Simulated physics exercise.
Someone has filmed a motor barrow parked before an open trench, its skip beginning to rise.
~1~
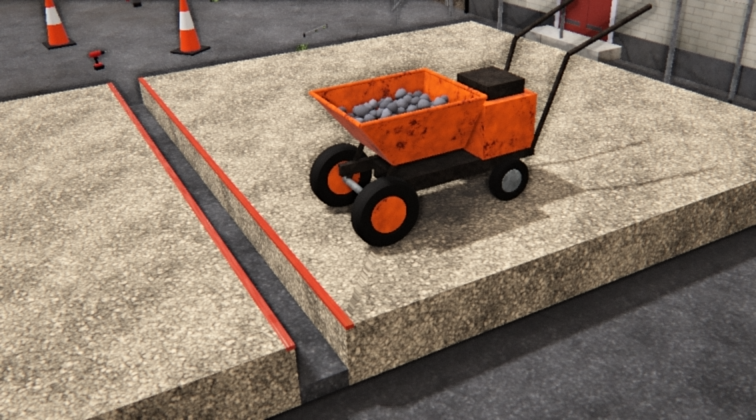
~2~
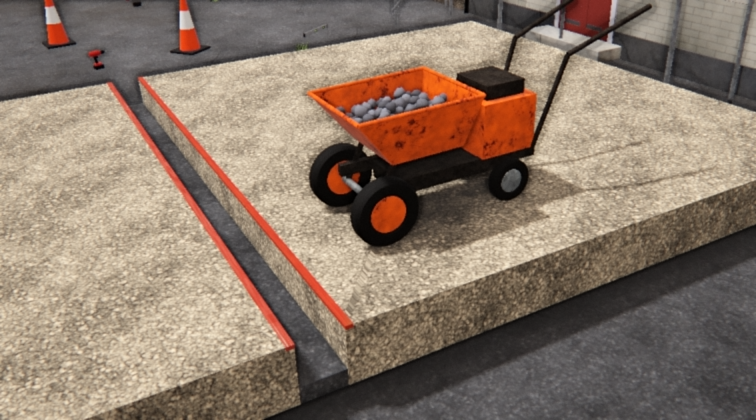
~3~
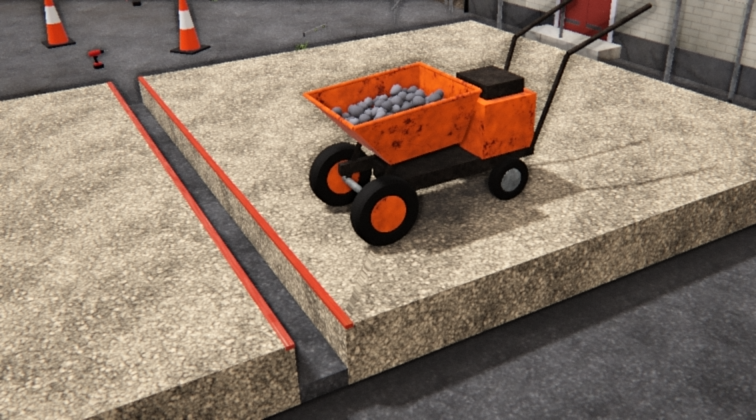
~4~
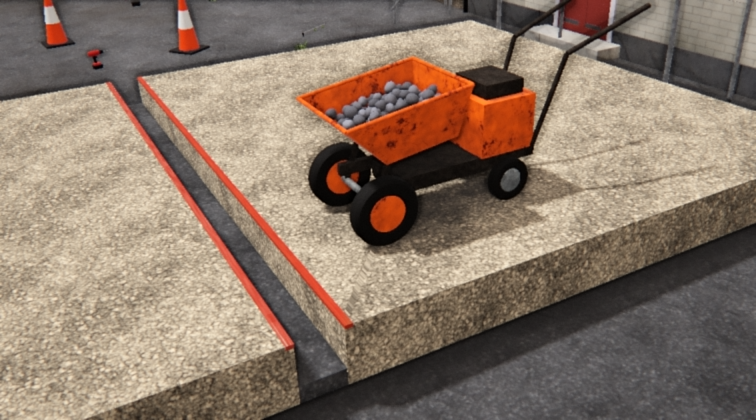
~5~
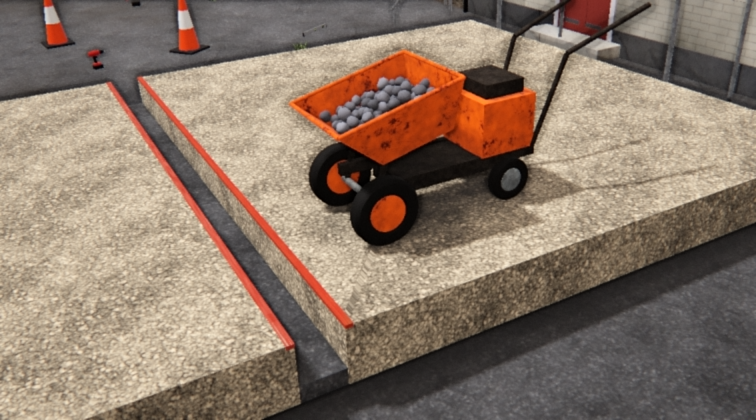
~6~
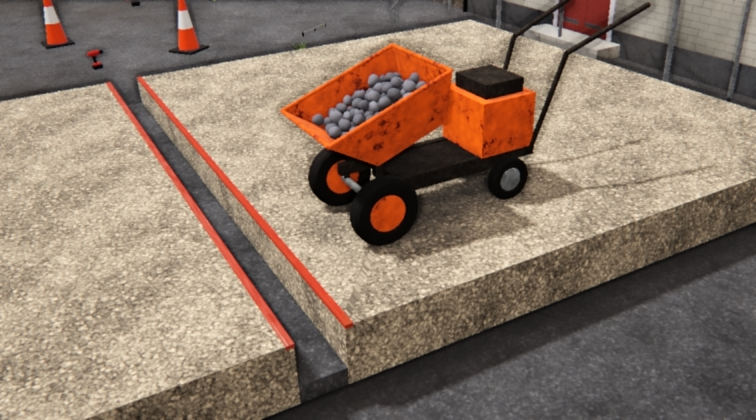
Orange skip of a parked motor barrow tilting gradually forward to the left, carrying round grey cobbles beside a narrow red-edged trench.
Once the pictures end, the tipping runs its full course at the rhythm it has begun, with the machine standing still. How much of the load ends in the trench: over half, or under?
The trench ends with over half of it.
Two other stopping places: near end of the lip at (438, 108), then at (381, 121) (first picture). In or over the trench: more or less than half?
In turn: Below a half; above a half.
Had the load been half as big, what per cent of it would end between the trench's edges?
About 90 per cent.
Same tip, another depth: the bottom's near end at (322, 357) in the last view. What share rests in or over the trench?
About 70 per cent.
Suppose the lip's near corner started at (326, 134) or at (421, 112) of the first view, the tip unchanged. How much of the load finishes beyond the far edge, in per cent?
In turn 90 and 0 in a hundred.
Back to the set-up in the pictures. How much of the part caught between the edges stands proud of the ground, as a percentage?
Close to 0 per cent.
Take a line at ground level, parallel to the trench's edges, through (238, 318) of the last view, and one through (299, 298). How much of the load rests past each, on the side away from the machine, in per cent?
First some 20, then 80 per cent.
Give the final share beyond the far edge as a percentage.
Near 25 %.
Shortly afterwards, skip tipped steeply; the whole lot in the skip.
Next, skip tipped steeply; the bulk in the skip; a little in or heaped over the trench; only a few beyond it; a little falling.
Some moments later, skip tipped right over; a little in the skip; near two thirds in or heaped over the trench; near a quarter beyond it.
In the end, skip tipped right over; the bulk in or heaped over the trench; near a quarter beyond it.
